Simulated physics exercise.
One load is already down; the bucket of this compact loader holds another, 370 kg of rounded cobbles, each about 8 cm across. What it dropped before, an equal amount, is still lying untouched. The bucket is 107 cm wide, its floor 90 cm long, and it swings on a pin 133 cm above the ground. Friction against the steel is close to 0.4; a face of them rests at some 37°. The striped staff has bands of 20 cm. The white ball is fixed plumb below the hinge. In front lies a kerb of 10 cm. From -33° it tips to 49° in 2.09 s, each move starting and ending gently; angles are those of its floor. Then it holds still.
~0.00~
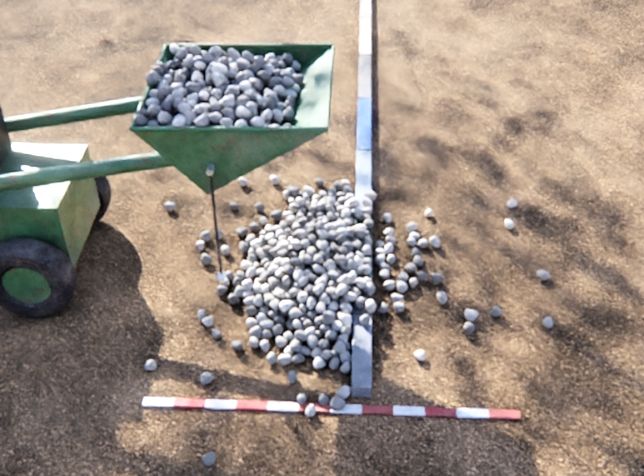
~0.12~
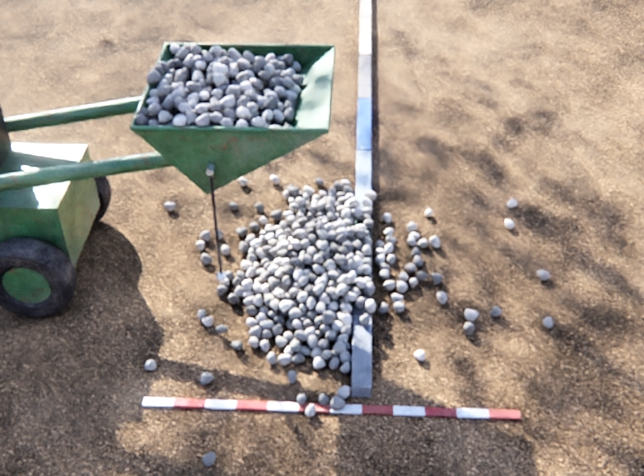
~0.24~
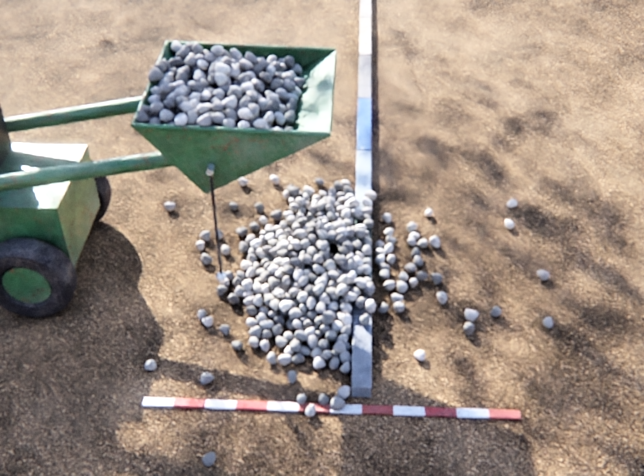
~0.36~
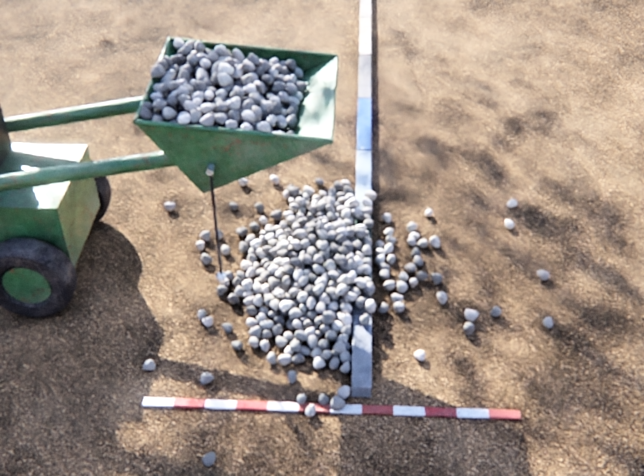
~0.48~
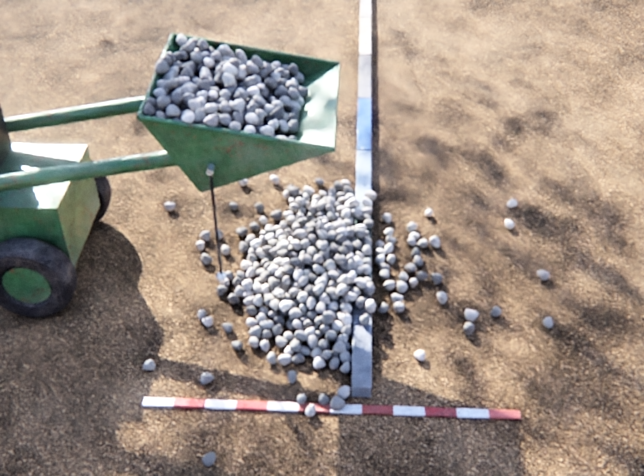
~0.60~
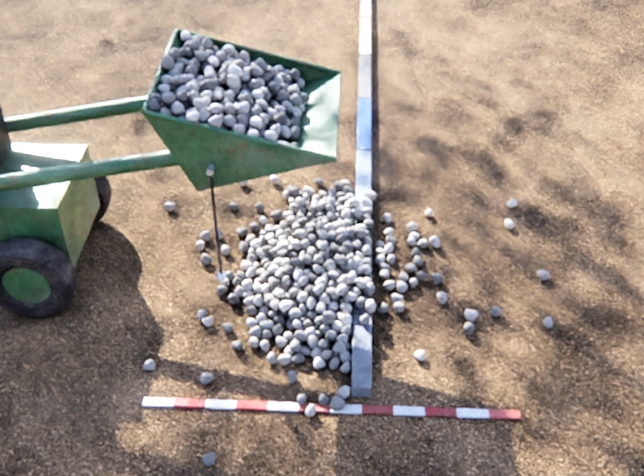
A green loader bucket full of grey stones slowly tilts down toward the right.
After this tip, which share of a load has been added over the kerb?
Some 50 per cent is added.
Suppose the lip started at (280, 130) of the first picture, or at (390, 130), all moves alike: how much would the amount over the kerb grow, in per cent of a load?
Near 10 per cent from the first place, 90 from the second.
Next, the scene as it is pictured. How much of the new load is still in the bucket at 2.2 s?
Roughly 0 per cent is still inside.
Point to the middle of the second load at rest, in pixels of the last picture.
Near (363, 261).
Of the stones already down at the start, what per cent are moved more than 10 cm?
About 15 per cent.
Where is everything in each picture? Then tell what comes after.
In the first picture, lip at (328, 129), floor tilted -33°, highest stones at (214, 64). The earlier load is highest near (328, 242), 25 cm above ground level, 93 % on this side of the kerb, 7 % over the kerb.
In the second picture, lip at (329, 131), floor tilted -32°, highest stones at (215, 64); the stones move at 0.1 m/s on average.
In the third picture, lip at (330, 135), floor tilted -30°, highest stones at (201, 66); the stones move at 0.1 m/s on average.
In the fourth picture, lip at (332, 141), floor tilted -27°, highest stones at (197, 63); the stones move at 0.1 m/s on average.
In the fifth picture, lip at (335, 150), floor tilted -22°, highest stones at (197, 61); the stones move at 0.2 m/s on average.
In the sixth picture, lip at (336, 160), floor tilted -17°, highest stones at (192, 54); the stones move at 0.2 m/s on average.
After 1.6 s the floor is at 36°; in per cent of one load, 79 in the bucket, 114 on this side of the kerb, 8 over the kerb; the foremost stones are at (499, 282).
After 2.2 s the floor is at 49°; in per cent of one load, 2 in the bucket, 155 on this side of the kerb, 44 over the kerb; the foremost stones are at (507, 281).
After 2.5 s the floor is at 49°; in per cent of one load, 0 in the bucket, 146 on this side of the kerb, 55 over the kerb; the foremost stones are at (523, 272).
After 5.1 s the floor is at 49°; in per cent of one load, 0 in the bucket, 144 on this side of the kerb, 57 over the kerb; the foremost stones are at (537, 280). Net gain over the kerb, 50.
